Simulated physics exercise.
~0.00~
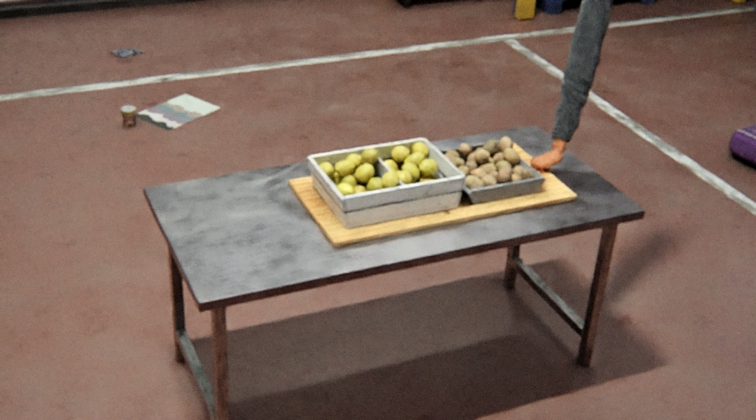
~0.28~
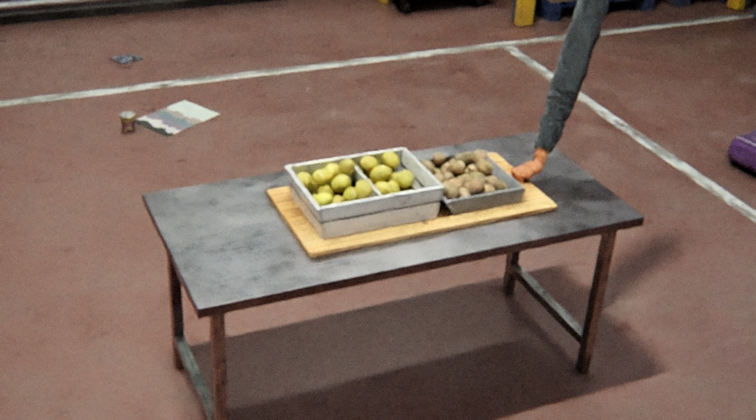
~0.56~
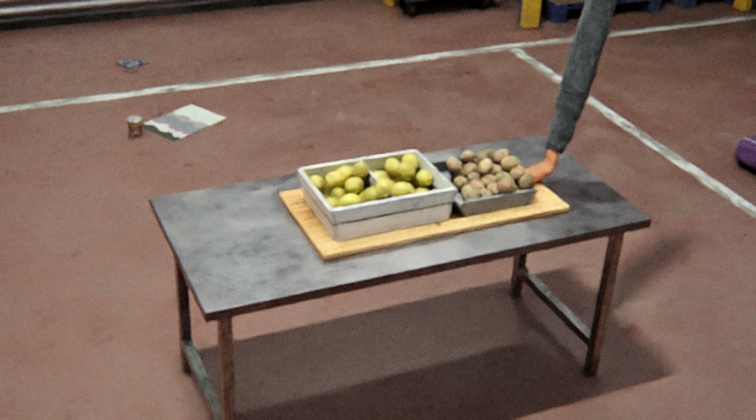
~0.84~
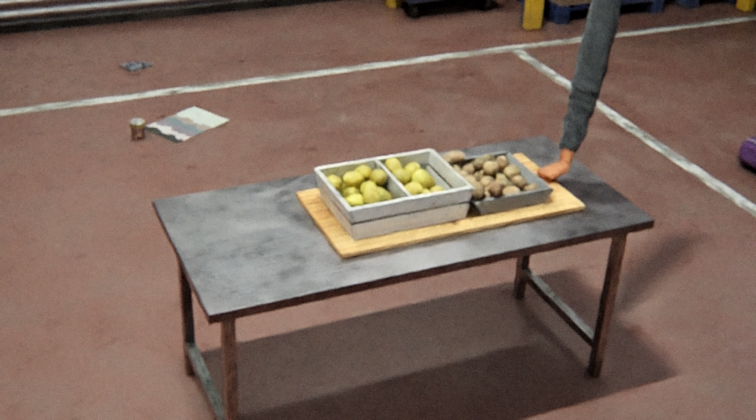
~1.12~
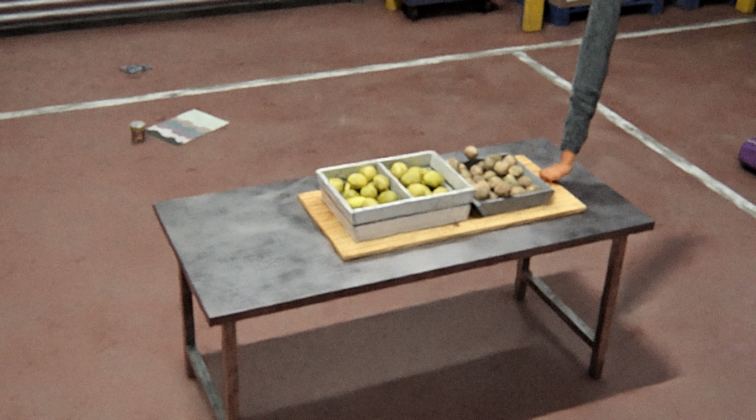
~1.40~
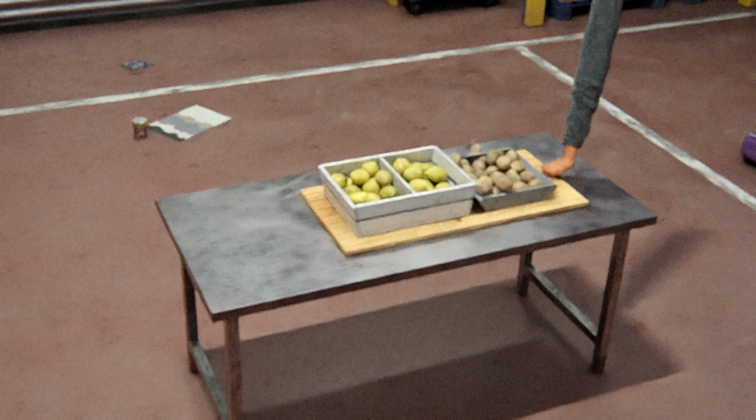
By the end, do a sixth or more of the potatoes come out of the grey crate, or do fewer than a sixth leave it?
Fewer than a sixth leave it. Only one potato ends up out, by the back left corner, and the rest stay in the grey crate.
